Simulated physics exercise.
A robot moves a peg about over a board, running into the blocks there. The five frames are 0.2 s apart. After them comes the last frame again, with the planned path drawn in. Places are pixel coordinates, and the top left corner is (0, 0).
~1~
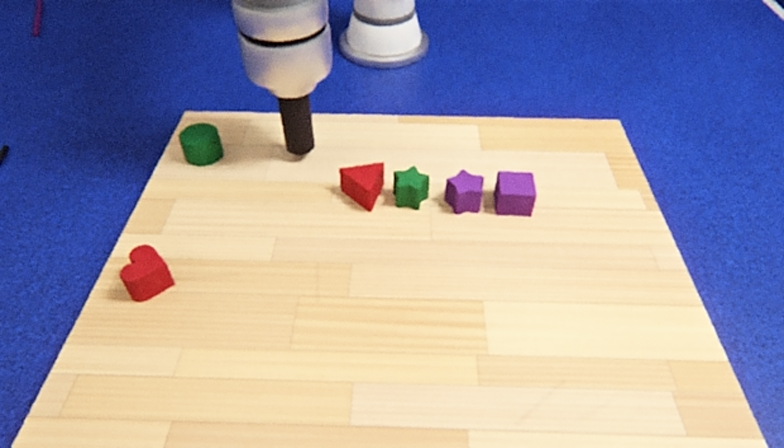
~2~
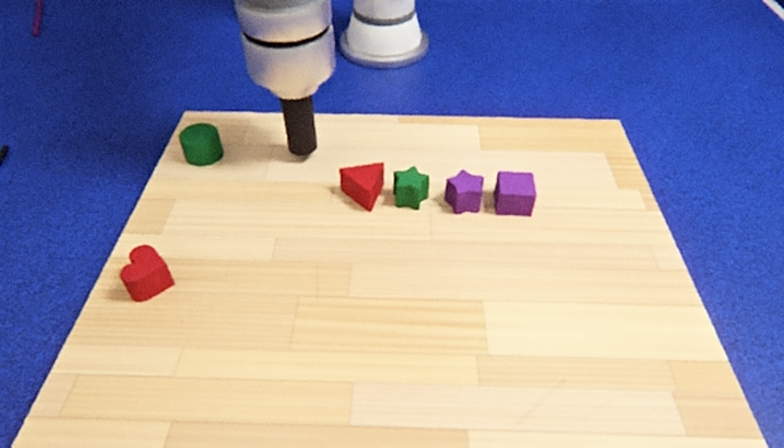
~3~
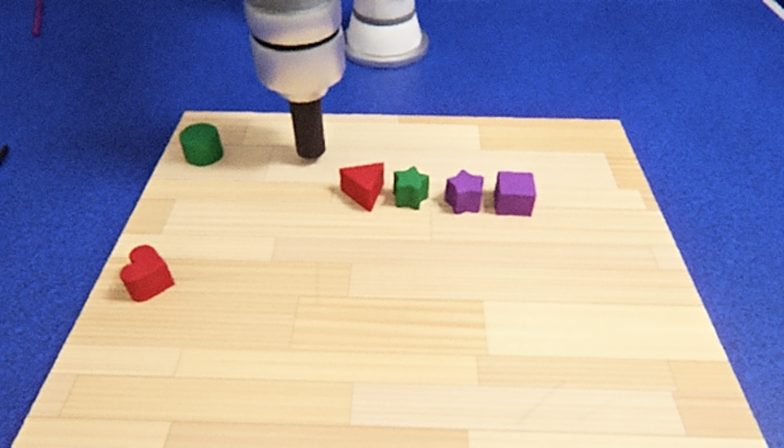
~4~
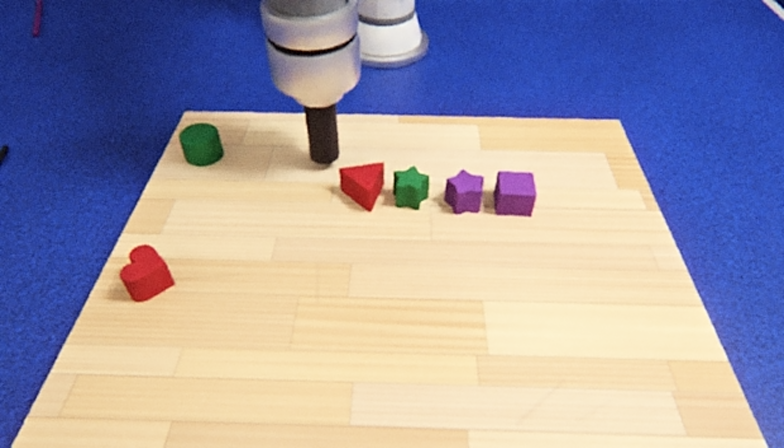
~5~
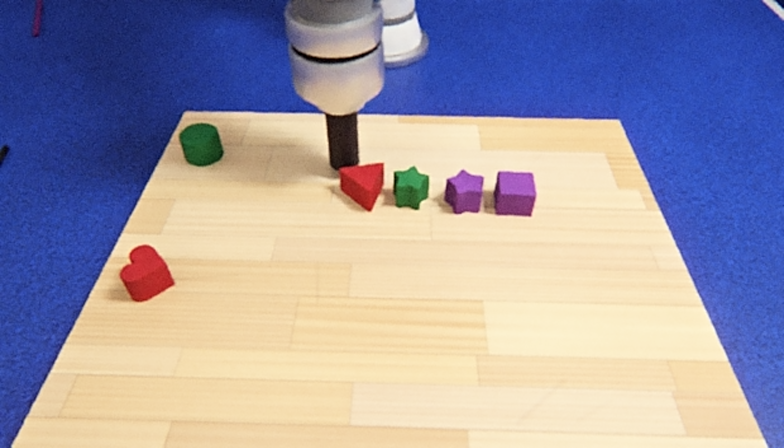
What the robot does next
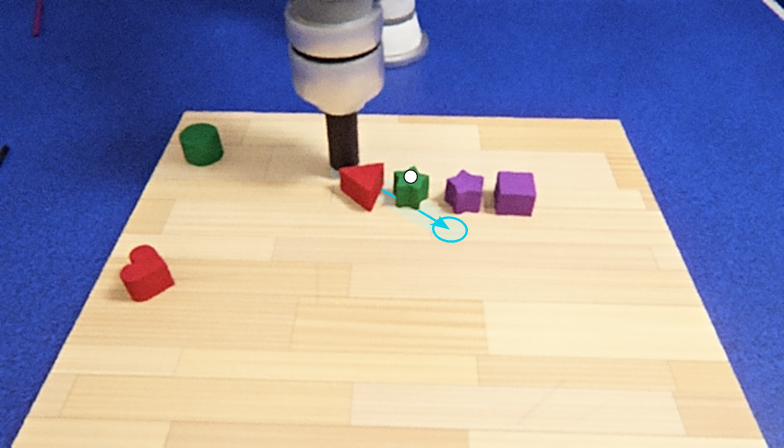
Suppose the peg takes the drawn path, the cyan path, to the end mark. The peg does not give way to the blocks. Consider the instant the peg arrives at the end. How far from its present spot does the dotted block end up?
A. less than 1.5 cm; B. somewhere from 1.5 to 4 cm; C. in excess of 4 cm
C - in excess of 4 cm.
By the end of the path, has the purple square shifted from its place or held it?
The push reaches it.
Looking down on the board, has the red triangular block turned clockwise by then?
In short: Yes.
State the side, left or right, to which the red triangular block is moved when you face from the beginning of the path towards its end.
My answer: Right.
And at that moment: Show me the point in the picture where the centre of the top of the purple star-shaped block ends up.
Its top middle will sit at (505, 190).
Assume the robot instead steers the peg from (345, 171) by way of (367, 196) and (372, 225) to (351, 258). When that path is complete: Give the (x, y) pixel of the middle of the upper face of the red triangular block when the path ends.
The middle of its upper face will lie at (401, 212).
The line goes from (345, 171) over (379, 188) and (414, 208) to (450, 229); the dot is on the green star-shaped block.
What follows on the original path. One third of the way, peg (379, 180); red triangular block (378, 187); green star-shaped block (418, 180), turned 15° anticlockwise.
Two thirds of the way, peg (414, 199); red triangular block (390, 200), turned 50° clockwise; green star-shaped block (447, 189), turned 60° anticlockwise; purple star-shaped block (476, 182).
At the end, peg (451, 221); red triangular block (390, 200), turned 50° clockwise; green star-shaped block (488, 205), turned 85° anticlockwise; purple star-shaped block (507, 188), turned 30° anticlockwise; purple square (538, 179), turned 25° anticlockwise.
